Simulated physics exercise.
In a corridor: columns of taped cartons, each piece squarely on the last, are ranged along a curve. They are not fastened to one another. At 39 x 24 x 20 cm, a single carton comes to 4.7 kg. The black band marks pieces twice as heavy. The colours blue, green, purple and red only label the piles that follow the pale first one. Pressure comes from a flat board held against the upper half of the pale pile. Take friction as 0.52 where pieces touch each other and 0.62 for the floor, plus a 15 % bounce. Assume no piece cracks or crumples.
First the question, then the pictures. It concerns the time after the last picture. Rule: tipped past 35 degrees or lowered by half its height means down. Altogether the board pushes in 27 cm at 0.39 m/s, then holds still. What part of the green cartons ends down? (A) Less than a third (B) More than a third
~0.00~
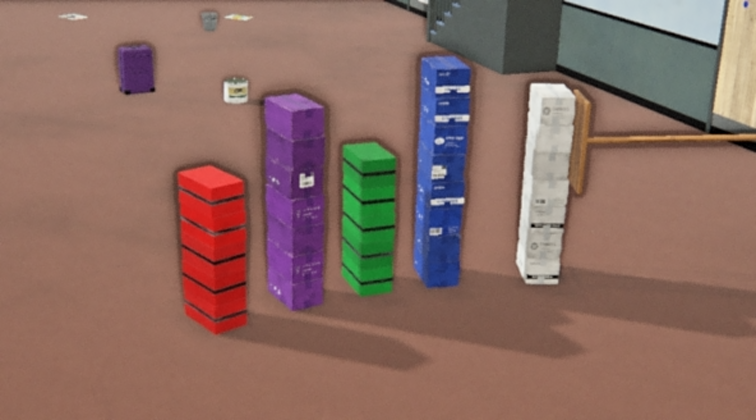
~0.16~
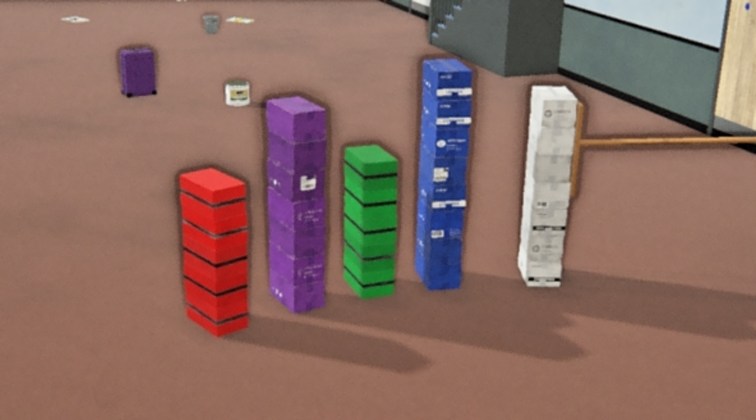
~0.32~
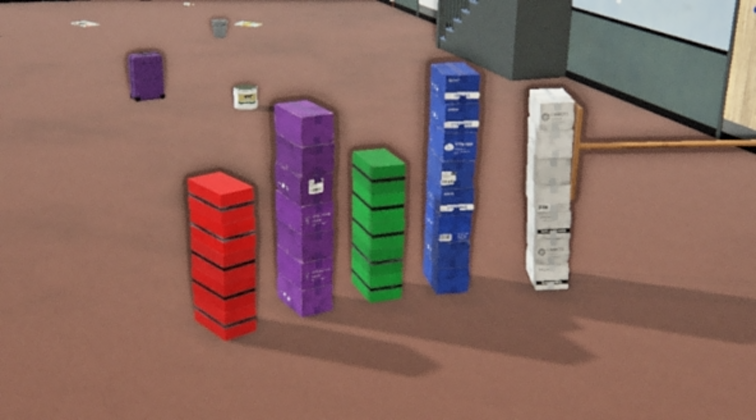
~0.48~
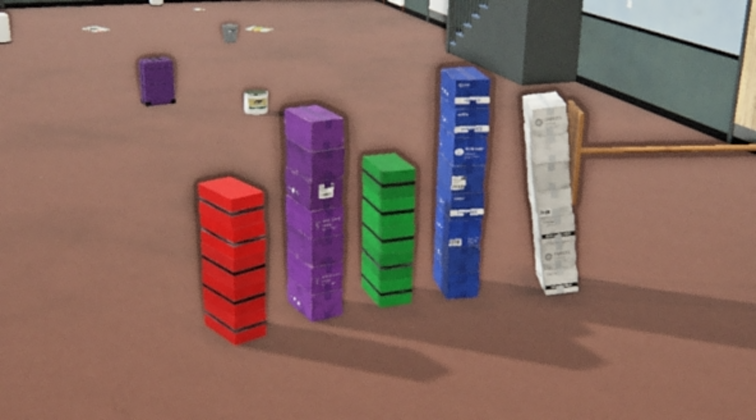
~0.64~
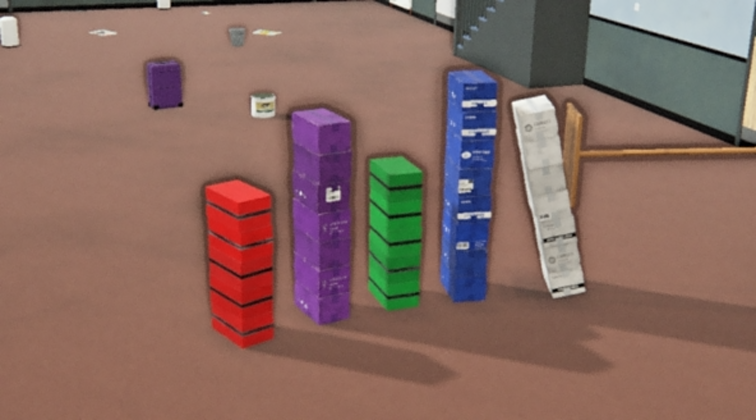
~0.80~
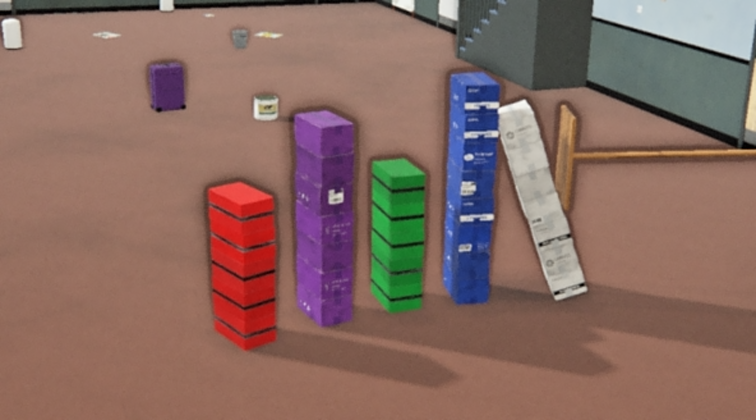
B.
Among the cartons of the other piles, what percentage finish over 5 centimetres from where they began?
Shifted fraction is 100 per cent.
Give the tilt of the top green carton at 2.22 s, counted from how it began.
Tilt from start: Approx. 20 degrees.
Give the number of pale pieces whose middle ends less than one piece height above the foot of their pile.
Number of pale pieces - 6.
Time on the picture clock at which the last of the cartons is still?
At about 4.5 s.
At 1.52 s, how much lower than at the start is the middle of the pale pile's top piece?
I'd put it at close to 20 cm below where it started.
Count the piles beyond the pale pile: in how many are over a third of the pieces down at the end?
Total count: 4.
After 1.52 s, 7 of the pale pile down; none of the 5 green cartons down (0 of 25 in all colours); top green carton shifted 47 mm; top blue carton leaning 23°.
After 2.22 s, 7 of the pale pile down; 4 of the 5 green cartons down (12 of 25 in all colours); top green carton leaning 22°, 9 cm lower; top blue carton leaning 20°, 30 cm lower.
After 2.96 s, 7 of the pale pile down; 5 of the 5 green cartons down (25 of 25 in all colours); top green carton leaning 46°, 44 cm lower; top purple carton on its side.
At rest (4.9 s), 7 of the pale pile down; 5 of the 5 green cartons down (25 of 25 in all colours); top green carton leaning 45°, 44 cm lower; top red carton upside down. That is 100 per cent. As the last picture would show them, middles, top green carton near (265, 255).
